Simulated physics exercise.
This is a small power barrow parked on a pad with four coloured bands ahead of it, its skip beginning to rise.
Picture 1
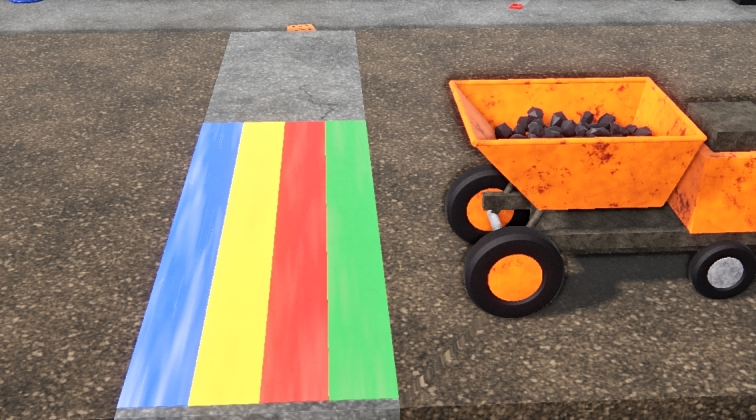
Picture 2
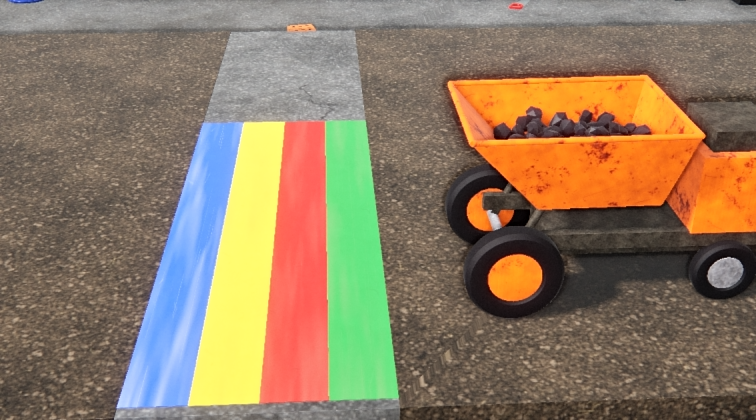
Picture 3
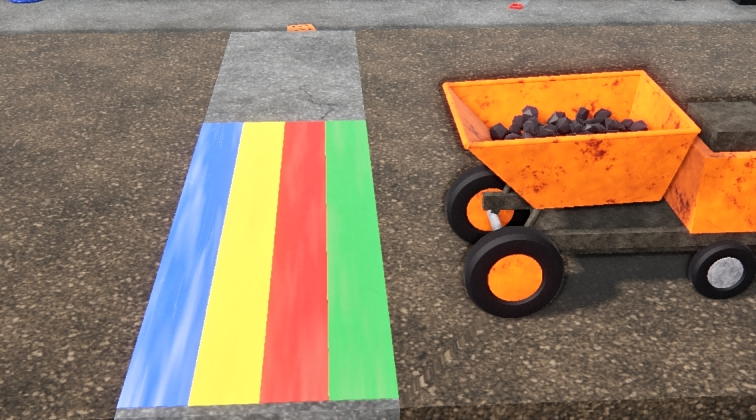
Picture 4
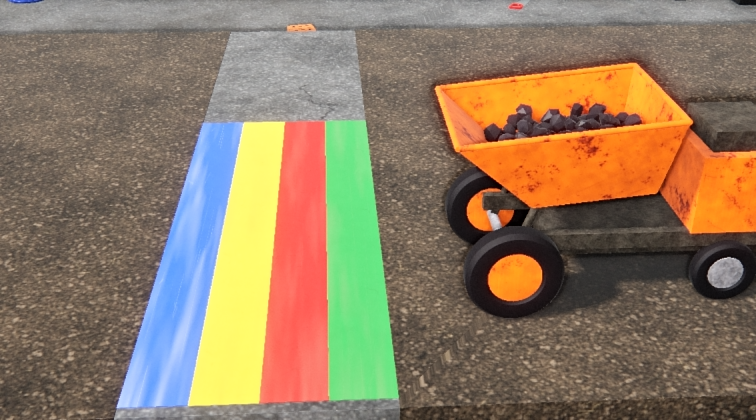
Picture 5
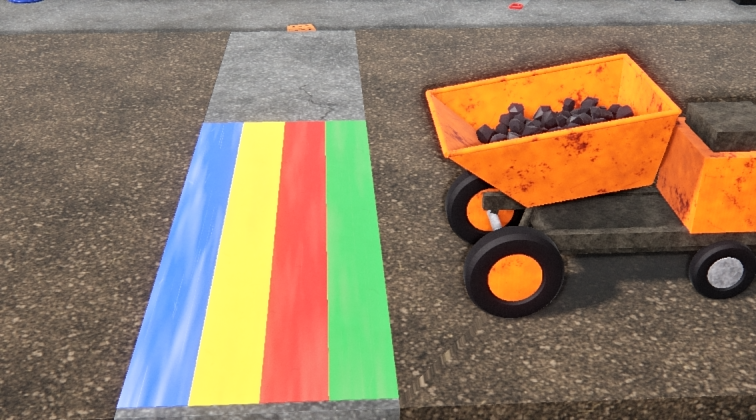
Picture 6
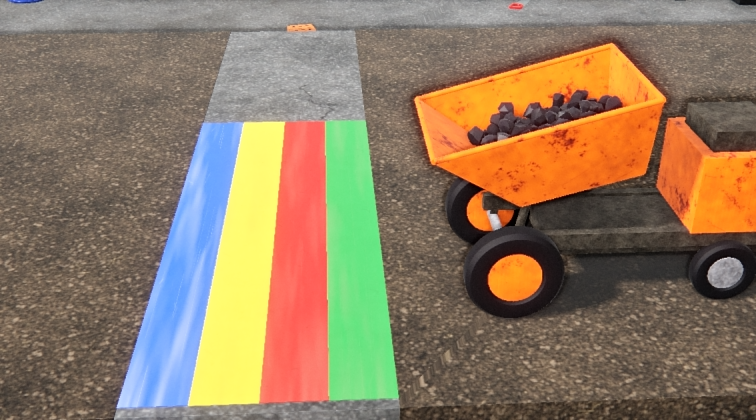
Orange skip of dark lumps on a small barrow tilting gradually leftward, its right side rising, beside four still coloured bands.
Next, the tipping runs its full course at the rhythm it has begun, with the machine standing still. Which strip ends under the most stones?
Most lies over the red band.
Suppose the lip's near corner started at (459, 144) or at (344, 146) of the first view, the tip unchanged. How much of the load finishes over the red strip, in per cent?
Roughly 40 per cent, and 0 per cent.
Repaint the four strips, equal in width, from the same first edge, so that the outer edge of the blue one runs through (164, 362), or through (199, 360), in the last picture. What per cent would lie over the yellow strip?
Near 20 % and 20 %.
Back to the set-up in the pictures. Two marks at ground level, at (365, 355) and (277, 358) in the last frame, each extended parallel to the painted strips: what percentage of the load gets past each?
First some 70, then 30 per cent.
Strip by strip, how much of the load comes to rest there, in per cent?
Green strip: 15 %, red strip: 40 %, yellow strip: 15 %, blue strip: 5 %.
Shortly afterwards, skip tipped steeply; the whole lot in the skip.
Next, skip tipped right over; near two thirds in the skip; a little over the green strip; near a quarter over the red strip; only a few over the yellow strip.
Some moments later, skip tipped right over; near a quarter in the skip; near a quarter over the green strip; near a third over the red strip; near a quarter over the yellow strip; a little over the blue strip; only a few off the paint.
In the end, skip tipped right over; near a quarter in the skip; near a quarter over the green strip; near a third over the red strip; near a quarter over the yellow strip; a little over the blue strip; only a few off the paint.
